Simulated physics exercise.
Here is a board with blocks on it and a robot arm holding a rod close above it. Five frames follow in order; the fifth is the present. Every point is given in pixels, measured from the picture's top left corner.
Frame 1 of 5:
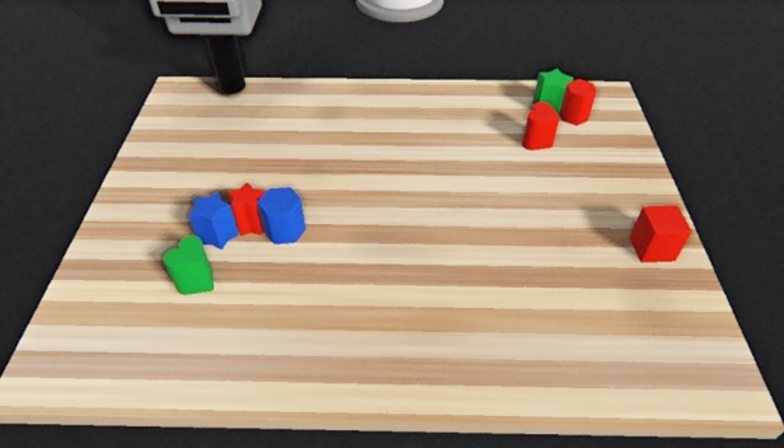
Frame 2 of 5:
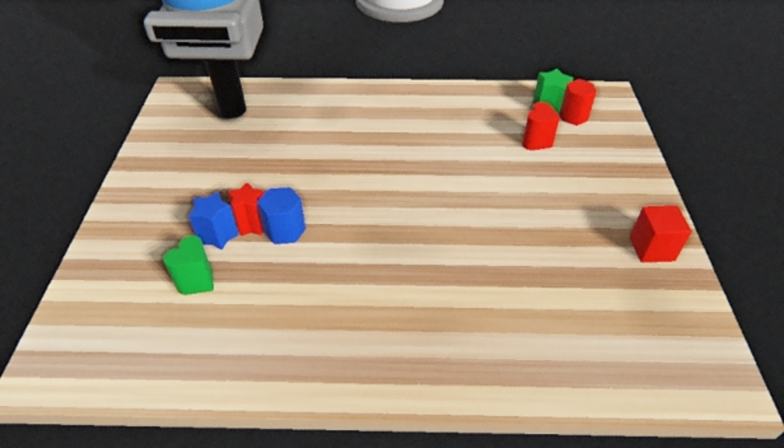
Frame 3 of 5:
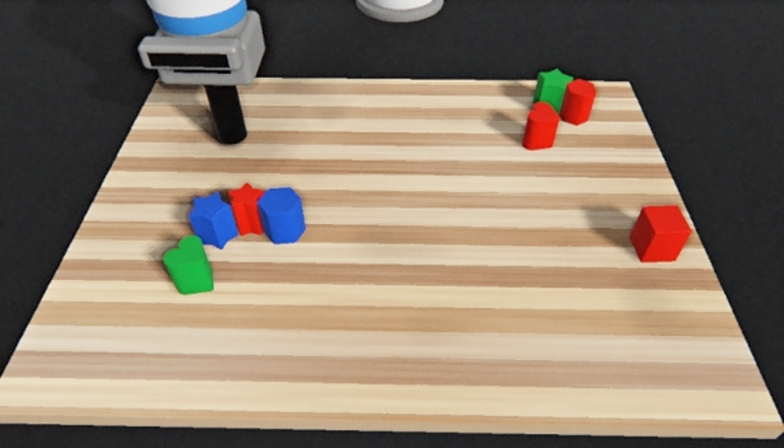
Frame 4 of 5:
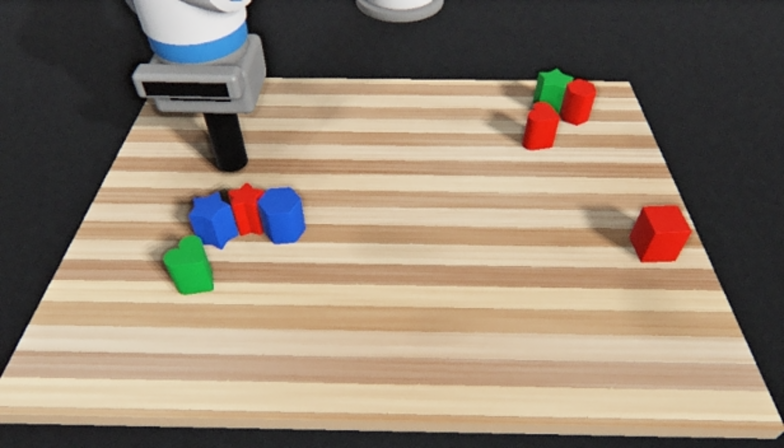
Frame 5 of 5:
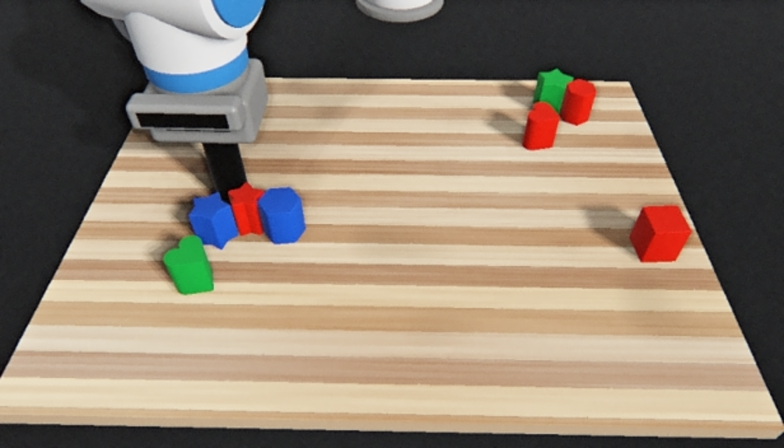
The clip opens on a striped wooden board with red, green and blue blocks in separate groups and a robot arm's black rod near the upper left edge. The arm extends steadily toward the viewer, bringing the rod down the board to just behind the red star, while every block stays still.
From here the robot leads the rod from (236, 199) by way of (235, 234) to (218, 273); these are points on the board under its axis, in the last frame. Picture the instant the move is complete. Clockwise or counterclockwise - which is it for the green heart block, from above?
Viewed from above, counterclockwise.
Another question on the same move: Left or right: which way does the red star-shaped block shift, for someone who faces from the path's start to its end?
The left-hand side.
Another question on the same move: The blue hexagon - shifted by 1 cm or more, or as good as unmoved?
Once the rod is done, the blue hexagon is in a new spot.
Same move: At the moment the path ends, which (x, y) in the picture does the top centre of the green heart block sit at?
My estimate: (166, 266).
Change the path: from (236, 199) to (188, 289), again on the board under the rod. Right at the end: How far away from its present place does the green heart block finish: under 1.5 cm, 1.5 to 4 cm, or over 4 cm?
The block winds up beyond 4 cm from where it is now.
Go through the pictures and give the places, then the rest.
Rod tip at (233, 87); block tops, green heart block at (186, 252); blue star-shaped block at (208, 206); red star-shaped block at (245, 194); blue hexagon at (279, 200), in the first picture.
Rod at (233, 111); blocks unchanged, in the second picture.
Rod at (233, 136); blocks unchanged, in the third picture.
Rod at (233, 162); blocks unchanged, in the fourth picture.
Rod at (233, 190); green heart block at (186, 252); blue star-shaped block at (208, 206); red star-shaped block at (245, 194); blue hexagon at (279, 200), in the fifth picture.
What follows on the original path. One third of the way, rod at (235, 213); blue star-shaped block at (203, 216), turned 15° clockwise; red star-shaped block at (249, 206), turned 15° anticlockwise; blue hexagon at (284, 203).
Two thirds of the way, rod at (229, 238); green heart block at (179, 259), turned 25° anticlockwise; blue star-shaped block at (188, 229), turned 75° clockwise; red star-shaped block at (256, 223), turned 65° anticlockwise; blue hexagon at (288, 205), turned 25° anticlockwise.
At the end, rod at (215, 265); green heart block at (166, 266), turned 65° anticlockwise; blue star-shaped block at (176, 238), turned 125° clockwise; red star-shaped block at (256, 223), turned 65° anticlockwise; blue hexagon at (288, 205), turned 25° anticlockwise.
